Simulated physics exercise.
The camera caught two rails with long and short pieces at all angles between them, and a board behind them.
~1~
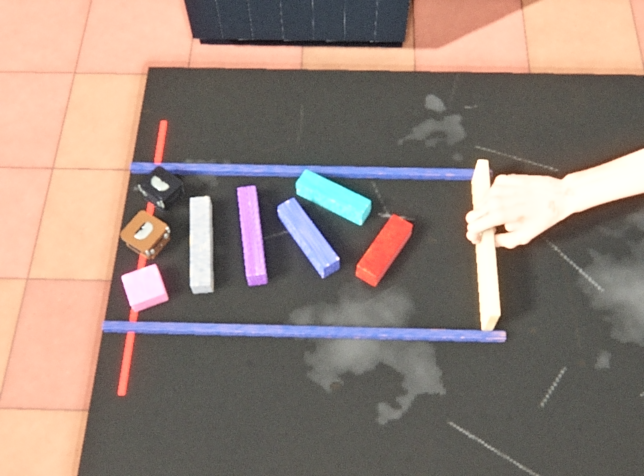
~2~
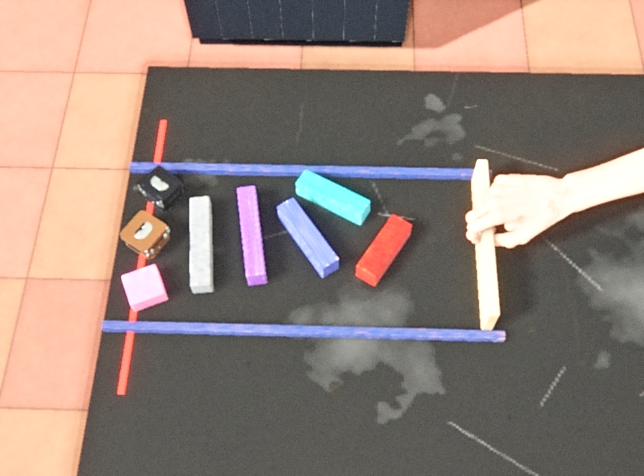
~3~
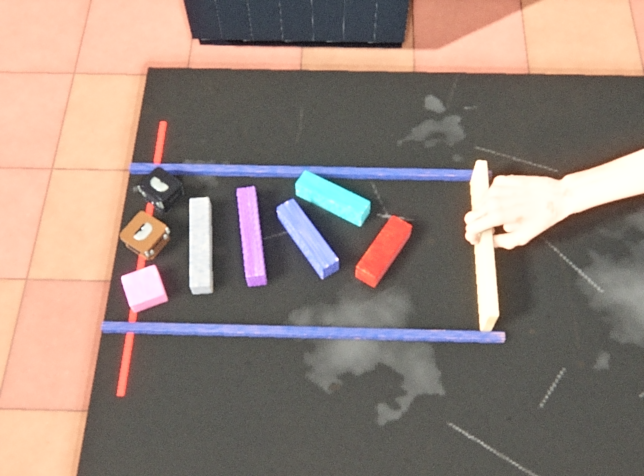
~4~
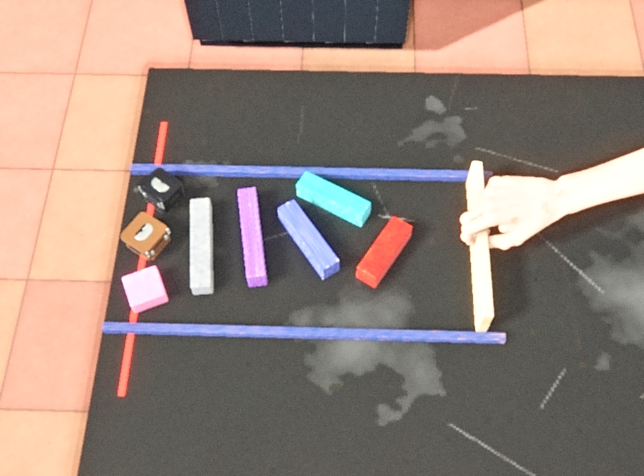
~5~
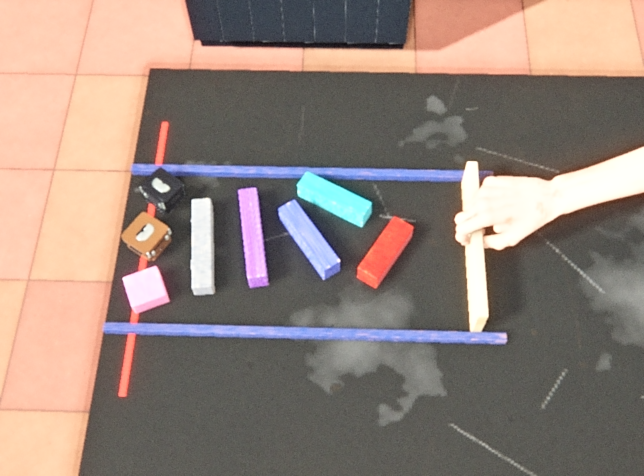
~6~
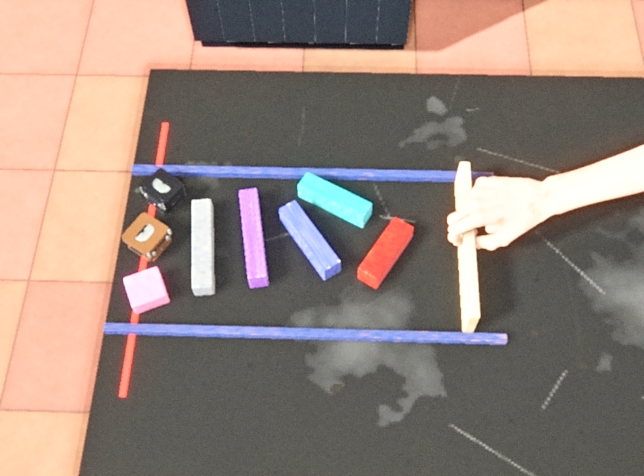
A hand gripping a pale board moved it slightly left between two blue rails, while the colourful bars, pink block, and brown and black cases ahead of it stayed still.
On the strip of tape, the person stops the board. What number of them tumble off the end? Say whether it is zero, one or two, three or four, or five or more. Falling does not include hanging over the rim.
Well, more than four end up dropping off.
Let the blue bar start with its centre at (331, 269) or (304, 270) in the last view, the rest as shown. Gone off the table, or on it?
In order, falls away; falls away.
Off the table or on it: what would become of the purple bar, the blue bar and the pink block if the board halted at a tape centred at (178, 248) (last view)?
One by one: The purple bar holds its spot, the blue bar holds its spot, the pink block topples.
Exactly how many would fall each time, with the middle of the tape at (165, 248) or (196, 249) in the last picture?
In that order 5 and 3.
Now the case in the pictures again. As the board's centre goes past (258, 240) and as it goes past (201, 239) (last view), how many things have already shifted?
By the first moment it's 5, by the second it's 8.
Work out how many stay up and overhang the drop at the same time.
The total would be 0.
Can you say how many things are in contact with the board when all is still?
The figure is 1.
Soon after, none off yet; brown case at rest near (148, 238); pink block at rest near (147, 290); black case at rest near (164, 192).
After that, none off yet; brown case at rest near (146, 238); pink block at rest near (144, 291); black case at rest near (163, 191).
In the end, the number that fall off is five or more; gone, turquoise bar, blue bar, purple bar, grey bar, black case, pink block and brown case.
